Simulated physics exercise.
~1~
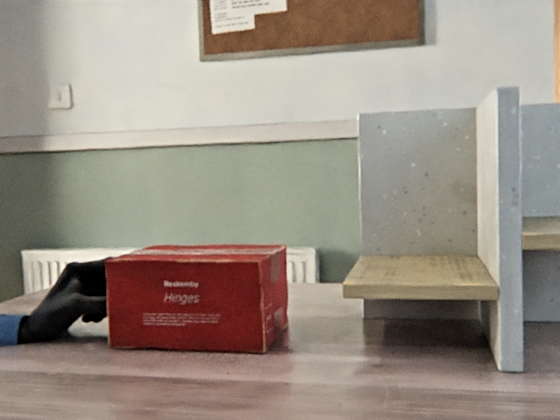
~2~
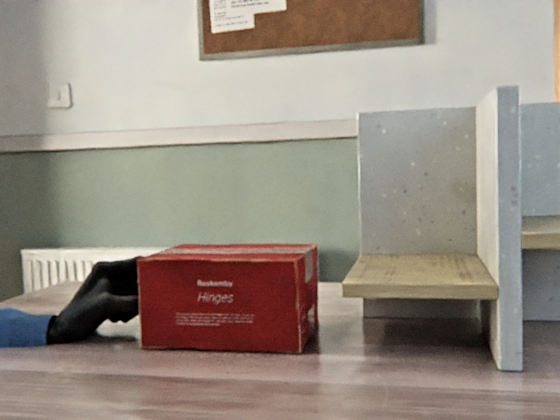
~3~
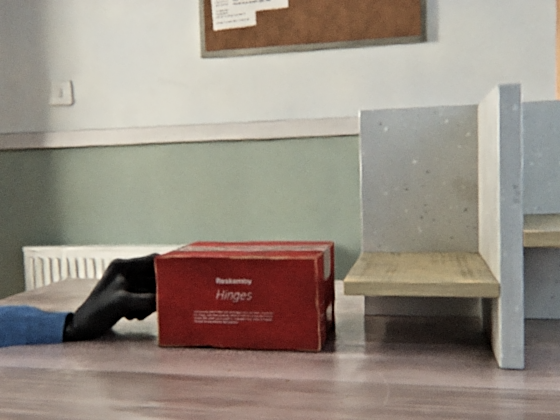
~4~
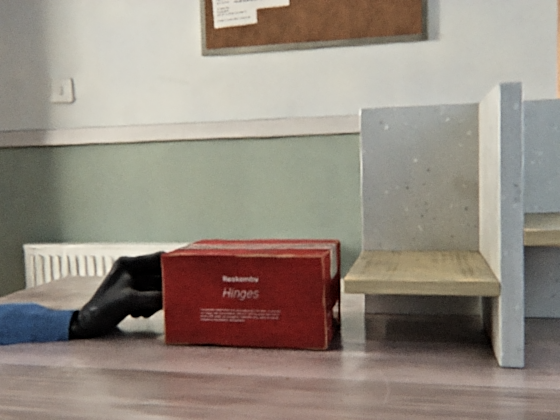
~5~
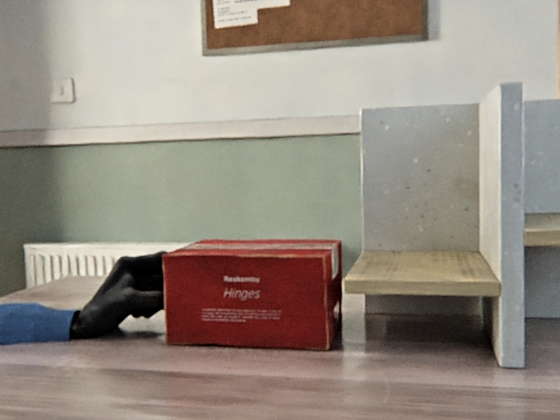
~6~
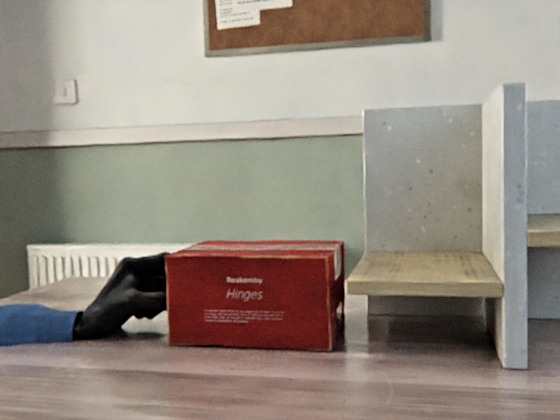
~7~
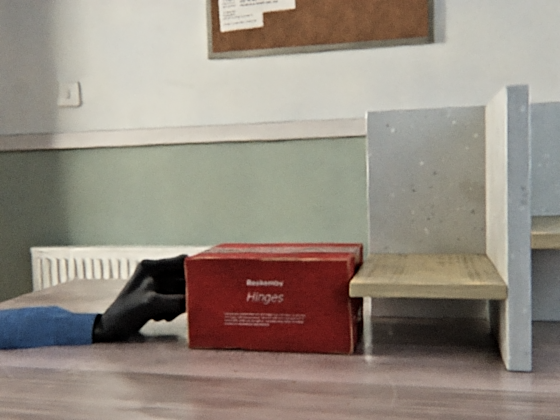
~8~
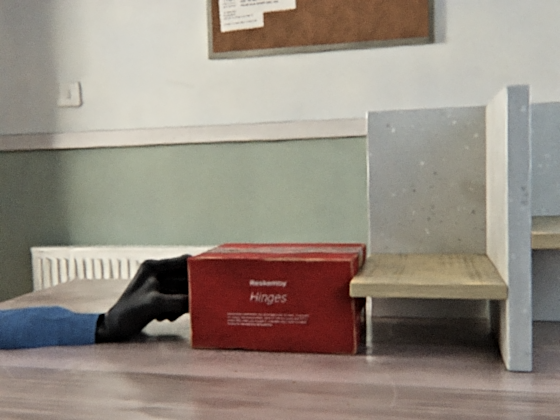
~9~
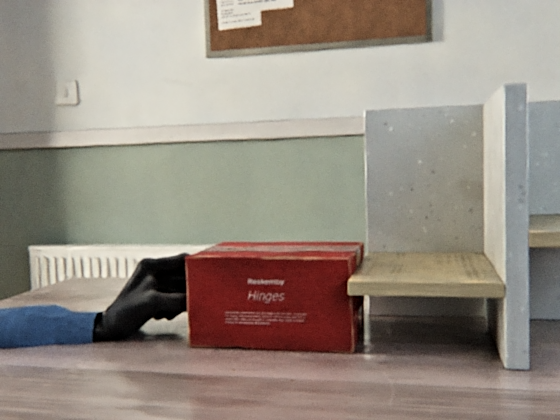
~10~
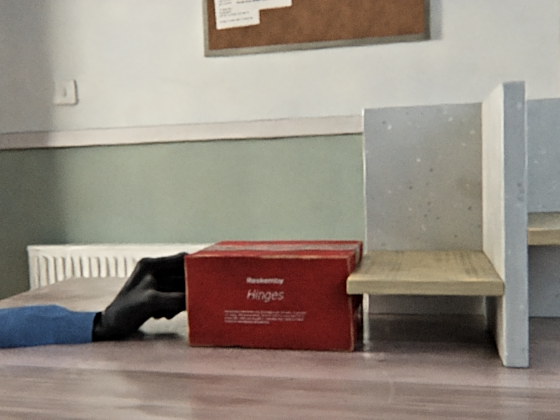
A red box of hinges was pushed to the right across a table by a black-gloved hand, pausing briefly before moving on toward the space beneath a low wooden shelf, until it stopped against the shelf's edge without going under.
